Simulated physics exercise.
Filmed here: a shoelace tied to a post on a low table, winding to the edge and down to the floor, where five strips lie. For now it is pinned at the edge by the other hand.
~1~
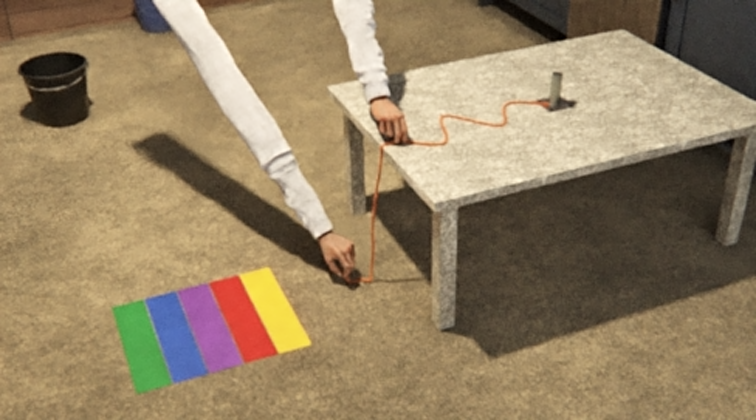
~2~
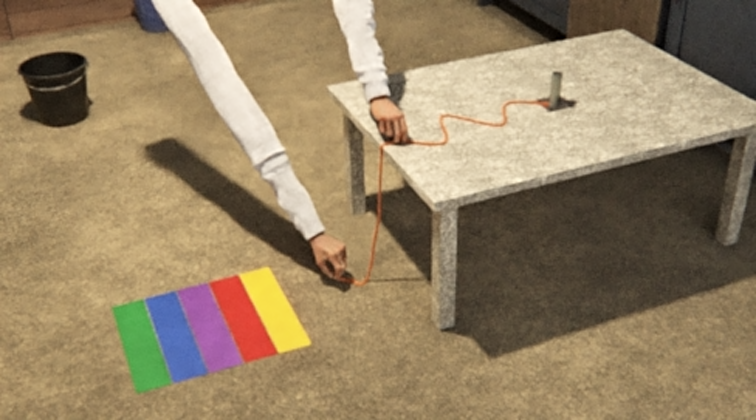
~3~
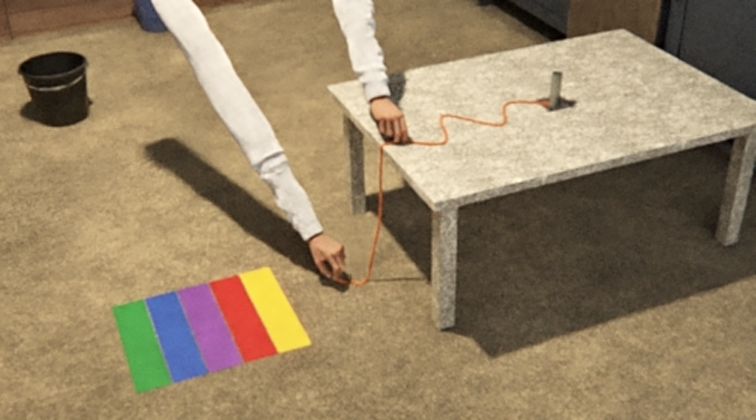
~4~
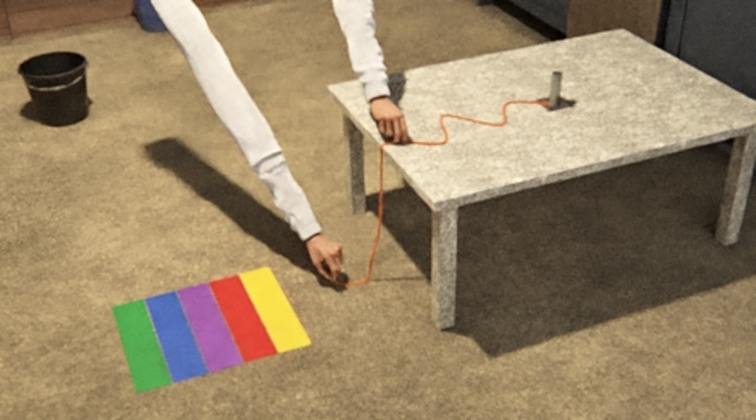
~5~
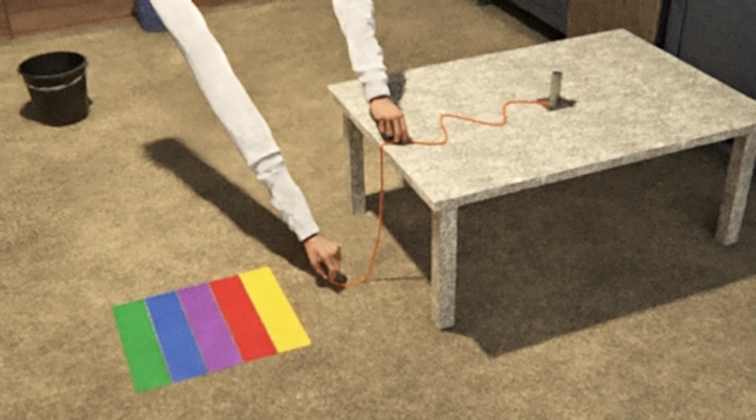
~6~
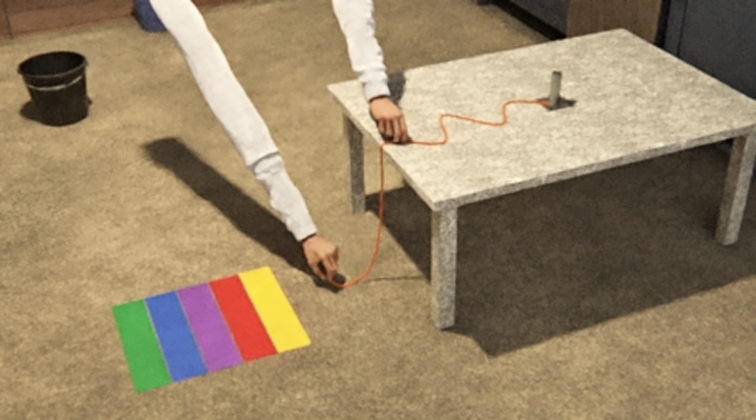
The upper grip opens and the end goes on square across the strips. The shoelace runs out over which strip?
The green one.
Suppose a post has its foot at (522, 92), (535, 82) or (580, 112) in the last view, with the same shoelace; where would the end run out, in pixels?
Places per try: (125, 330); (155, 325); (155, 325).
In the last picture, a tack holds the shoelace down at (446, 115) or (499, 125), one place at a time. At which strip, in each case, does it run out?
The first attempt gives purple; the other gives blue.
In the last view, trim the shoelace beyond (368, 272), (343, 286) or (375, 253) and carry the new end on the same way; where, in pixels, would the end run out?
The pixels are (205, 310) for the first, (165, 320) for the second and (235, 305) for the third.
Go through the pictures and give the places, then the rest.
In the first frame, end (343, 275); yellow (287, 334); red (254, 343); purple (220, 353); blue (185, 362); green (149, 372).
In the second frame, end (335, 276); shoelace through (512, 102) (486, 124) (443, 127) (402, 141) (380, 195) (372, 261).
In the third frame, end (333, 277).
In the fourth frame, end (331, 277); shoelace through (512, 102) (486, 124) (443, 127) (401, 140) (381, 194) (371, 261).
In the fifth frame, end (329, 278).
In the sixth frame, end (327, 278); shoelace through (511, 102) (486, 123) (443, 126) (401, 140) (382, 193) (374, 260).
Early on, end near (202, 311); over purple.
Midway, end near (163, 321); over blue.
At the end of the slack, end near (138, 328); over green. It gets as far as the green strip.
